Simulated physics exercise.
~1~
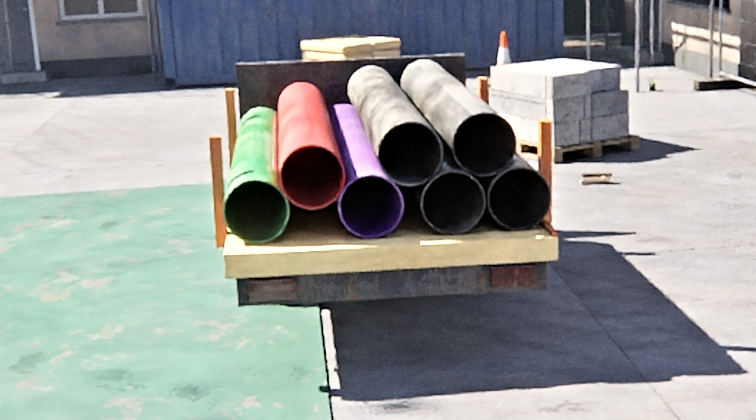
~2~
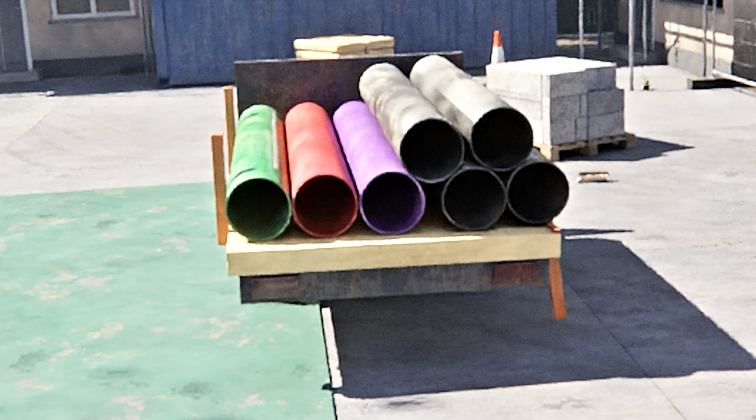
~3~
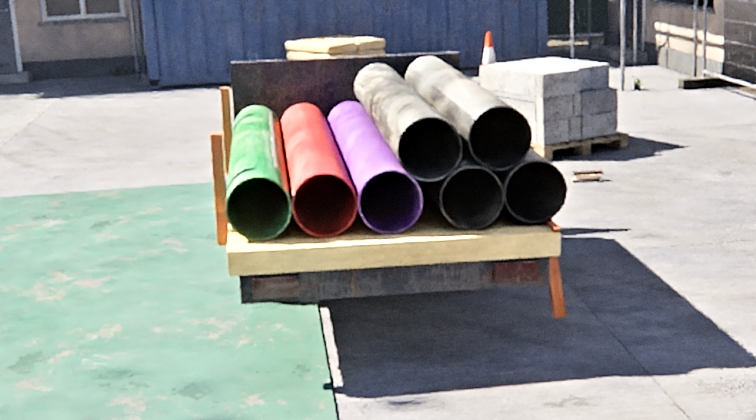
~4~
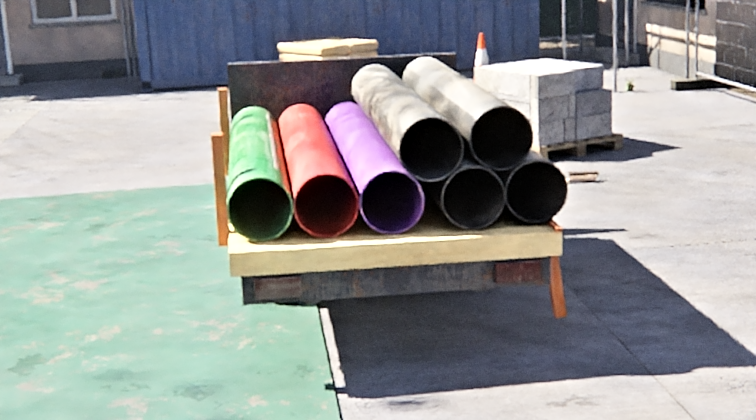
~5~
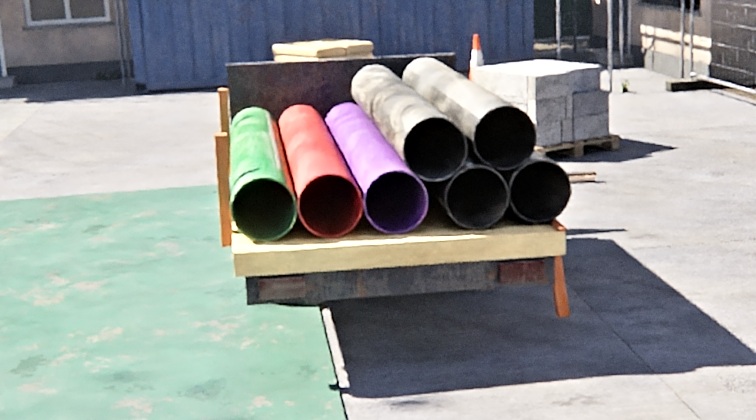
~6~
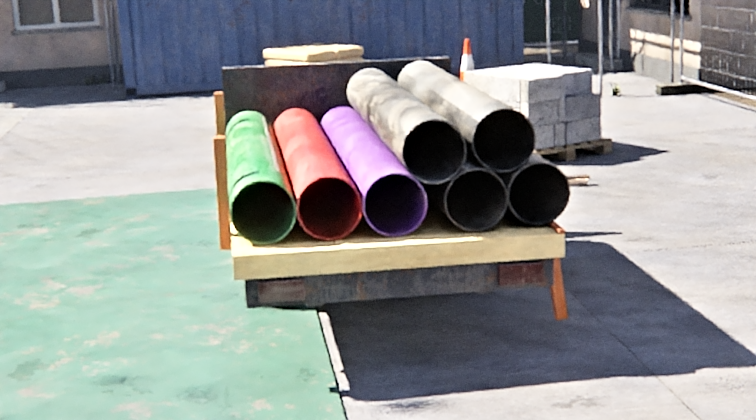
Seven pipes lie end-on across the wooden deck of a low trailer in a sunlit concrete yard, seen from its tail end, with green, red and purple ones at left and grey-black ones at right. Orange posts stand along both edges, and a blue wall, pale blocks and a traffic cone sit behind. The right-hand posts swing out and down while the left ones hold. The purple pipe rolls right, and the red one drops beside the green onto the deck. The load then settles as the view drifts slightly sideways, with every pipe still aboard.
